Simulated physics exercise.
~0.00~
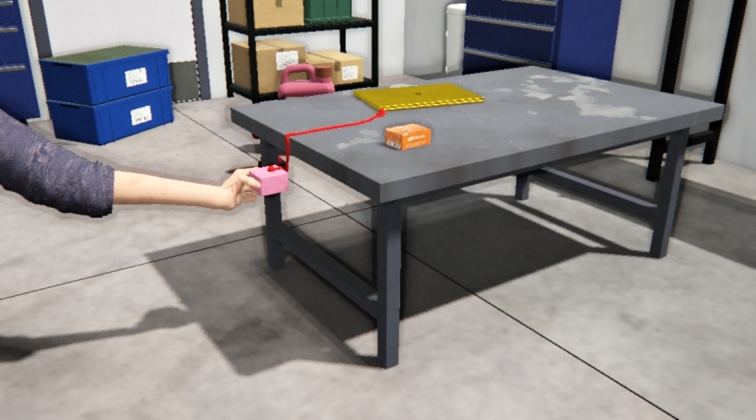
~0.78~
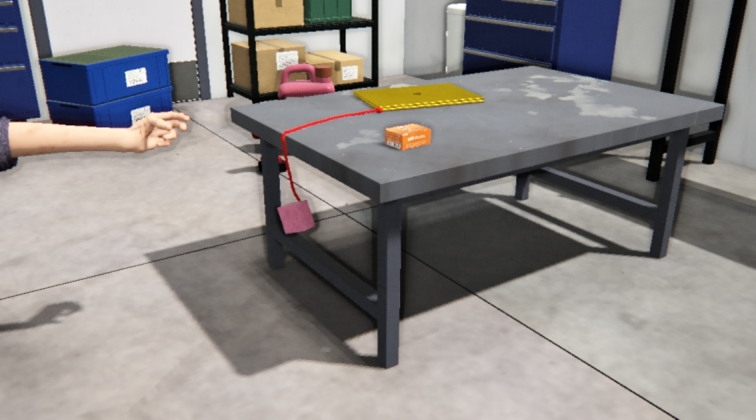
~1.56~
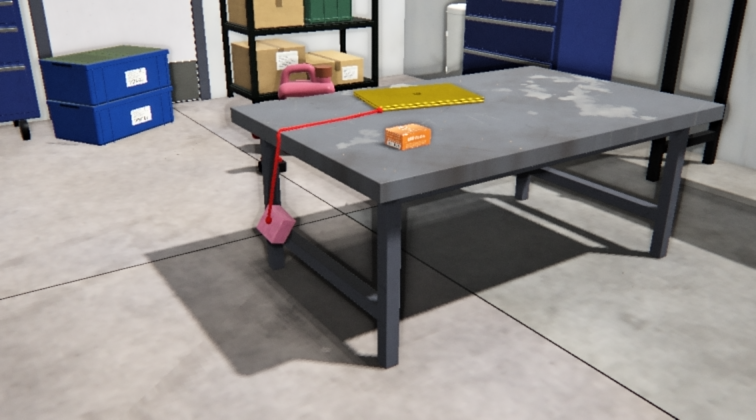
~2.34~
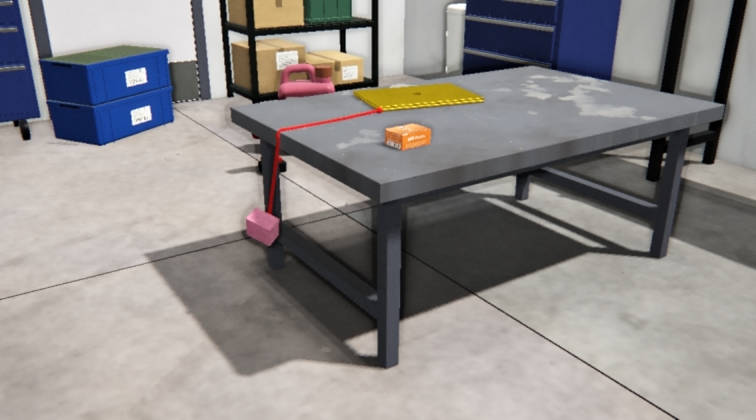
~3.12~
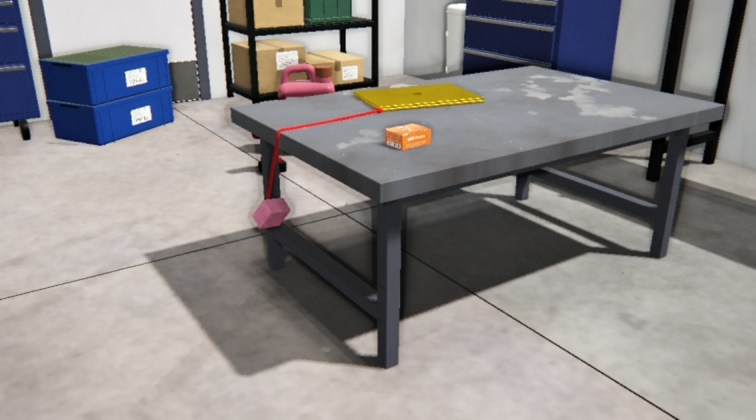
A pink block tied to a red cord is released by a hand beside a gray workbench, drops a short way and swings, turning, below the table's edge, and it ends still hanging off the floor while the yellow laptop and orange box stay in place on top.
